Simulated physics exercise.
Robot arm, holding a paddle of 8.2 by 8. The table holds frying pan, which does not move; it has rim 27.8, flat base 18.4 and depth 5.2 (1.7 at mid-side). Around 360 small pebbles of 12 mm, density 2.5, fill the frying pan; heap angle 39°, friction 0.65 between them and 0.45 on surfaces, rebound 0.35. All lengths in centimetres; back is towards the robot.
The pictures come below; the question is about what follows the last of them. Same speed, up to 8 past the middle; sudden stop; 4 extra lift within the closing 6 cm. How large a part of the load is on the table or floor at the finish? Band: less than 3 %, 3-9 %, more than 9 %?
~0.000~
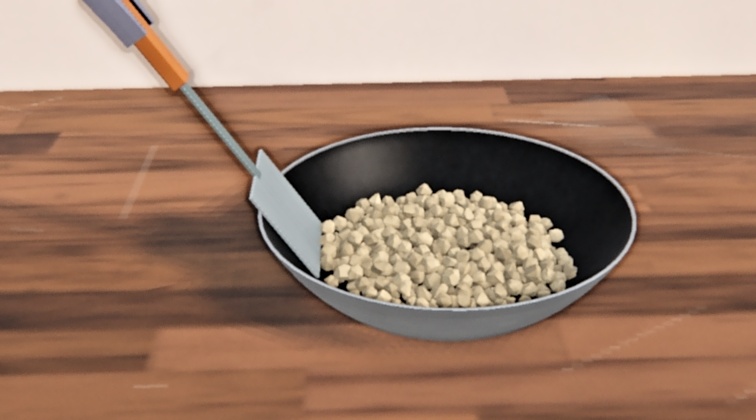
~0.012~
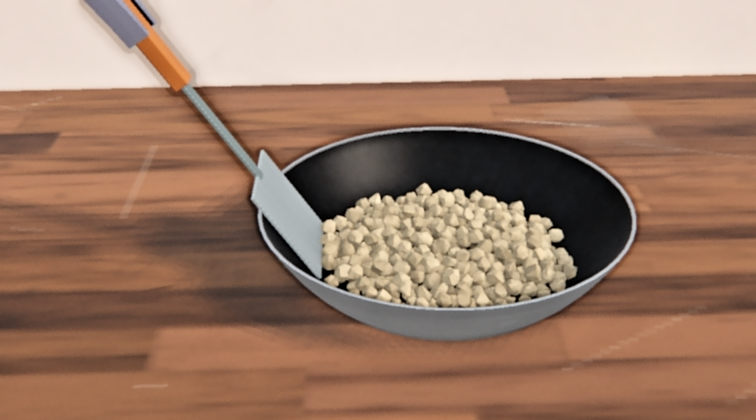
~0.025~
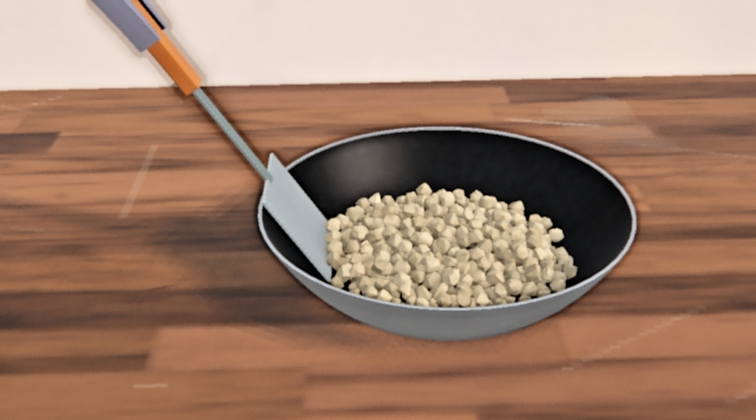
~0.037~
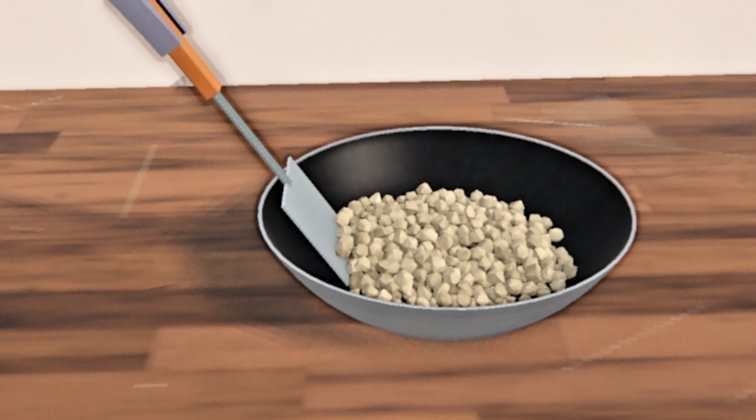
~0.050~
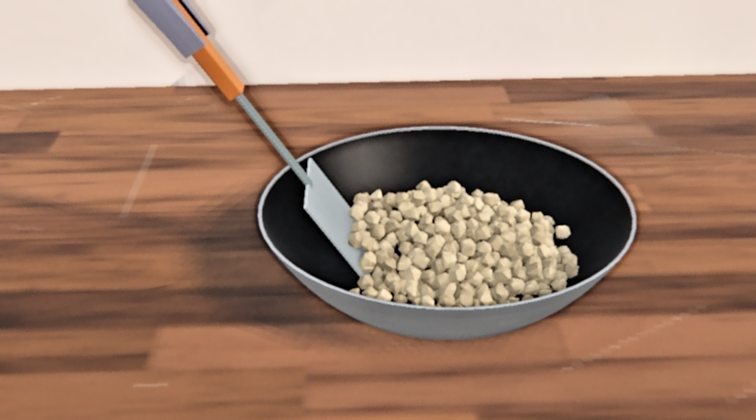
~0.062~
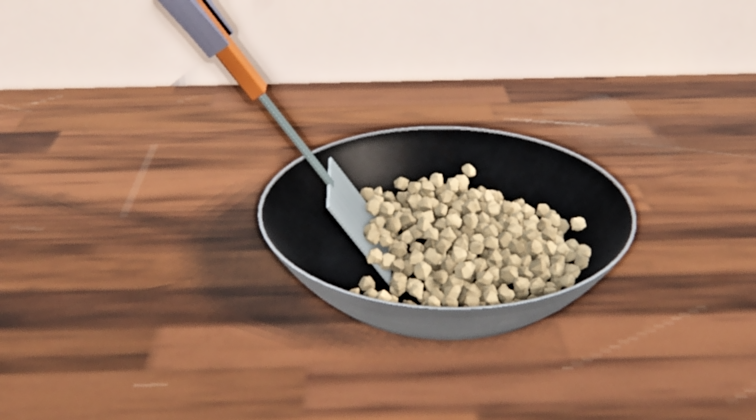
More than 9 %.
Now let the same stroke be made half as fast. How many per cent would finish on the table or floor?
It would be roughly 5 percent.
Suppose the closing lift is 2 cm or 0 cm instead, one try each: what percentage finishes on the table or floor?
Roughly 20 per cent, then 15 per cent.
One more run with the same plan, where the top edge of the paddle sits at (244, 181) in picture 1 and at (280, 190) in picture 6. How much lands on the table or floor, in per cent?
Around 5 per cent finishes on the table or floor.
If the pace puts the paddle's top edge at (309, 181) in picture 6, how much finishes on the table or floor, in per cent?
Some 15 percent.
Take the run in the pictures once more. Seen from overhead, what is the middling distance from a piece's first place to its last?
The value is roughly 6 cm.
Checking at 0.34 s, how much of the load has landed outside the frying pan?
My estimate is roughly 10 %.
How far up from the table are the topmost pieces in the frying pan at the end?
It reaches around 6.0 cm.
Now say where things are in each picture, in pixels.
The first picture shows paddle top edge at (256, 173), sloping 57°; upper third of the load around (449, 239), from x 330 to 570, top at y 190; 358 in the frying pan.
The second picture shows paddle top edge at (257, 173), sloping 57°; upper third of the load around (449, 238), from x 330 to 570, top at y 190.
The third picture shows paddle top edge at (267, 177), sloping 57°; upper third of the load around (445, 238), from x 335 to 570, top at y 190.
The fourth picture shows paddle top edge at (286, 181), sloping 57°; upper third of the load around (436, 236), from x 345 to 570, top at y 190.
The fifth picture shows paddle top edge at (307, 181), sloping 57°; upper third of the load around (440, 230), from x 355 to 570, top at y 190.
The sixth picture shows paddle top edge at (329, 181), sloping 57°; upper third of the load around (449, 224), from x 355 to 585, top at y 170; 358 in the frying pan.
By 0.09 s, sloping 57°, highest piece 7 above the table; 358 in the frying pan.
By 0.12 s, sloping 57°, highest piece 9 above the table; 358 in the frying pan.
By 0.34 s, sloping 57°, highest piece 11 above the table; 290 in the frying pan, 33 on the table or floor, 35 on the blade or in flight.
By 1.39 s, sloping 57°, highest piece 6 above the table; 289 in the frying pan, 69 on the table or floor.
Final count, 289 in the frying pan, 69 on the table or floor. That is 19 % on the table or floor.
